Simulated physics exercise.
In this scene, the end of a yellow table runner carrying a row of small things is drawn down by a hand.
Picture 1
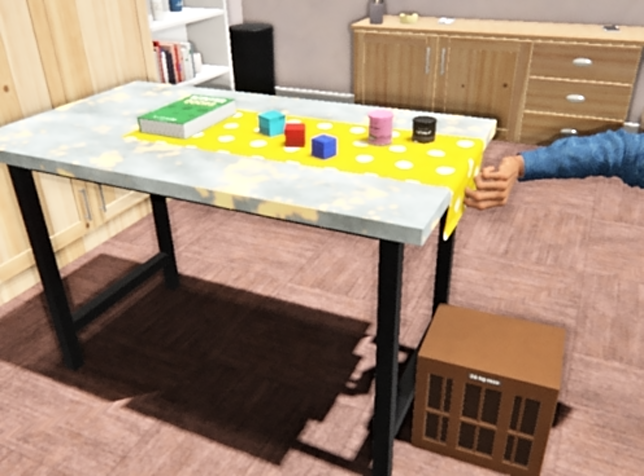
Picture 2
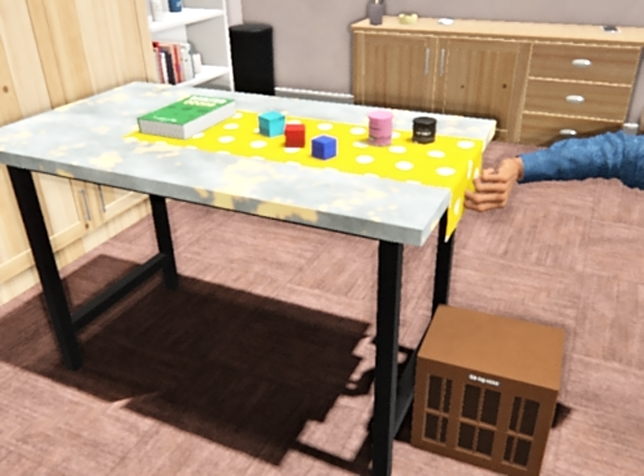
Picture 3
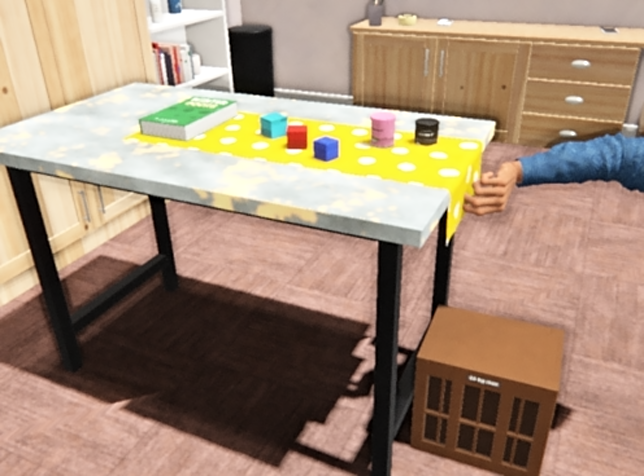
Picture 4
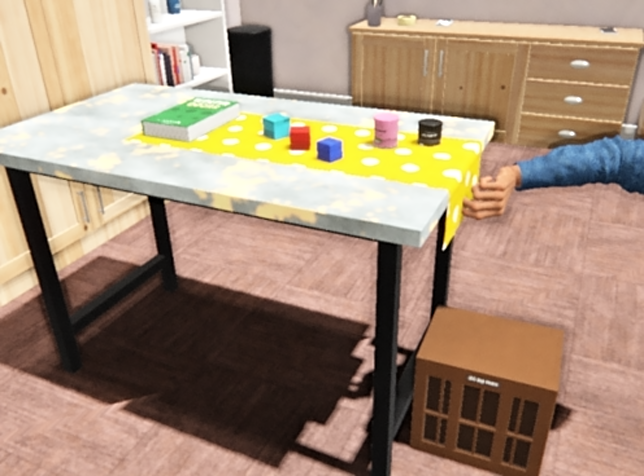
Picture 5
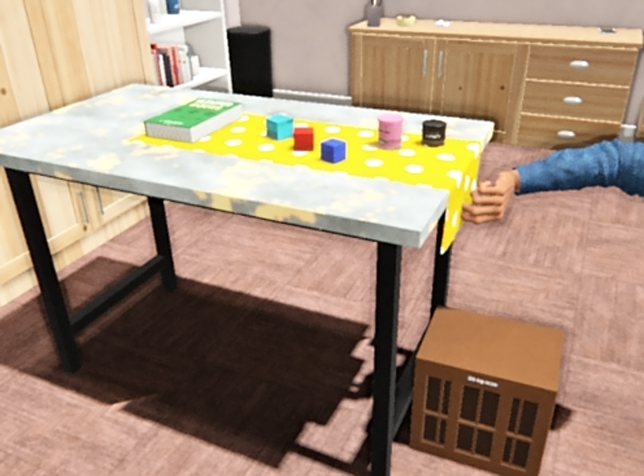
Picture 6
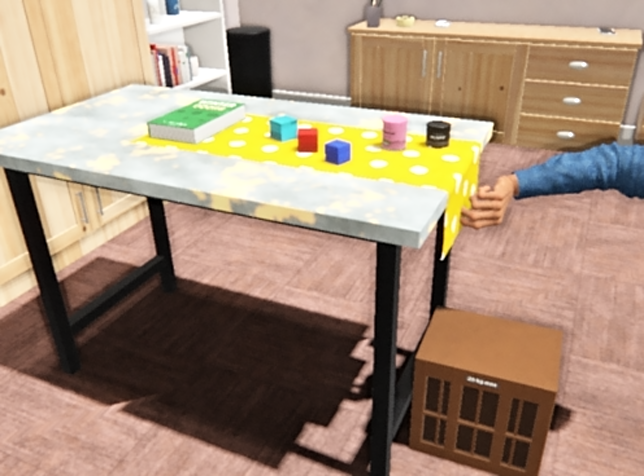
A hand in a blue sleeve grips the end of a yellow, white-spotted cloth at the right of a pale, black-legged table, seen from slightly above in a room with wooden cabinets. A green book, turquoise, red and blue cubes, and pink and black pots sit along it, above a brown crate. The hand draws the cloth slightly rightward, the objects shifting with it, while the camera stays nearly still.
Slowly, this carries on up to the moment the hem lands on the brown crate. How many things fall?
Lost: Three.
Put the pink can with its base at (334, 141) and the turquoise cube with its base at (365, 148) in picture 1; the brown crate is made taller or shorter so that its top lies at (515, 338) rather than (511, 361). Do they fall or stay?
In the end the pink can is still on top and the turquoise cube is no longer on top.
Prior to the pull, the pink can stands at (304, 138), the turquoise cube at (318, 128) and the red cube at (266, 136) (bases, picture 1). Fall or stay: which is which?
Pink can kept, turquoise cube kept, red cube kept.
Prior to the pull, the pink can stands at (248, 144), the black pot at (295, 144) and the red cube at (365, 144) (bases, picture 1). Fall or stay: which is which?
The pink can stays aboard, the black pot stays aboard, the red cube is lost.
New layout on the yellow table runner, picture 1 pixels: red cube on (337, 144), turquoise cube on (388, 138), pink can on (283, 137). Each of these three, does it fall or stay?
In the end the red cube is no longer up there, the turquoise cube is no longer up there and the pink can is still up there.
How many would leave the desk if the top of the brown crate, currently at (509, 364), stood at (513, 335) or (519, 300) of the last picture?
Respectively 2 and 1.
A little later, hem near (458, 256); all still up.
Next, hem near (455, 299); black pot and pink can gone.
Later still, hem on the crate; black pot, pink can and blue cube gone.
When it is over, hem on the crate; black pot, pink can and blue cube gone. The desk loses three.
